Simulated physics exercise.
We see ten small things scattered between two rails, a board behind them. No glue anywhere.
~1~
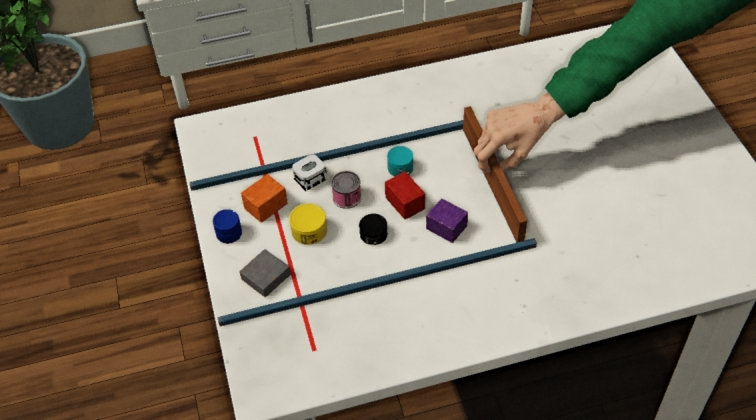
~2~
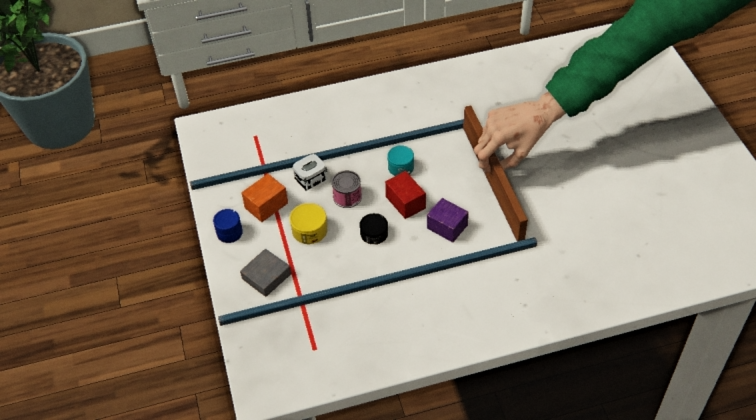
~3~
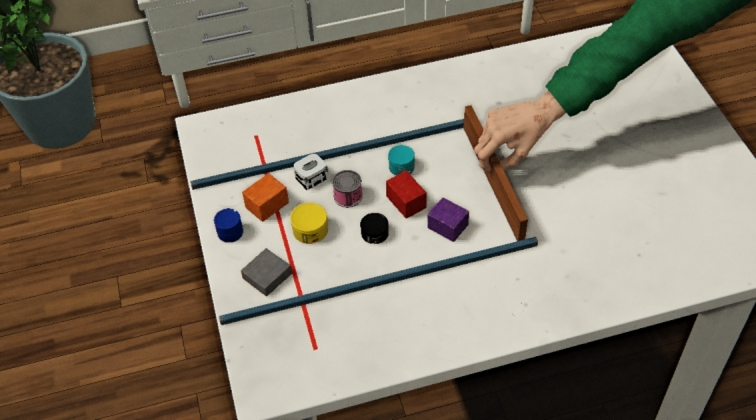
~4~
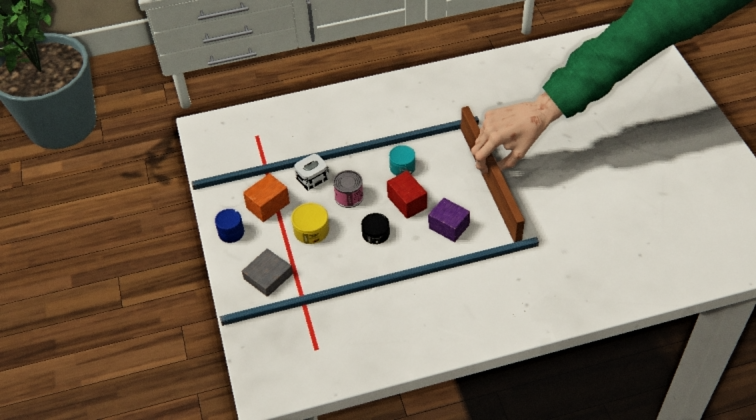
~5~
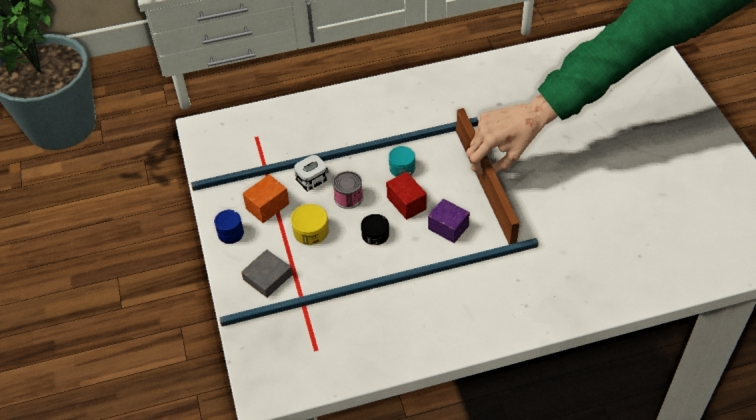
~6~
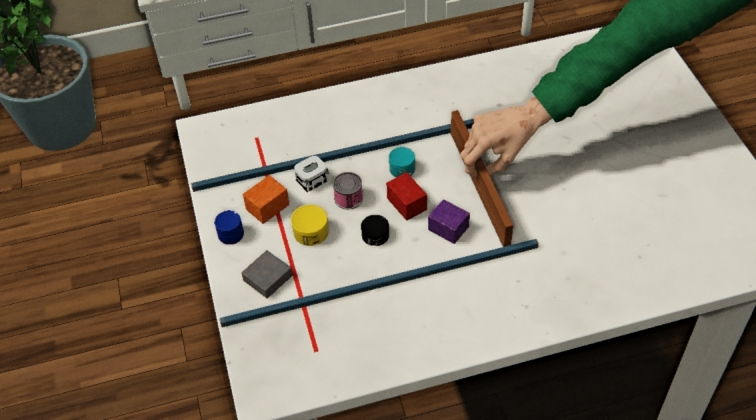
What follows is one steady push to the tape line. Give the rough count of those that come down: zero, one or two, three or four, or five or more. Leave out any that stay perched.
In the end the number that fall off is zero.
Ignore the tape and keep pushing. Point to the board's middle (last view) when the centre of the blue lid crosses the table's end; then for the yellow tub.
For the blue lid at (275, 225), for the yellow tub at (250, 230).
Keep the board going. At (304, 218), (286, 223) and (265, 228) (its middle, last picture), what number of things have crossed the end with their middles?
Past the end: 0, 0 and 2.
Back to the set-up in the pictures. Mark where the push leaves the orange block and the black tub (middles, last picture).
About (206, 204), and the other about (249, 266).
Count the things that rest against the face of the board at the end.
That makes 3.
A little later, none off yet; blue lid at rest near (229, 228); grey block at rest near (267, 274); orange block at rest near (266, 199).
Next, none off yet; blue lid at rest near (229, 228); grey block at rest near (267, 274); orange block moving near (262, 200).
When it is over, the number that fall off is zero.
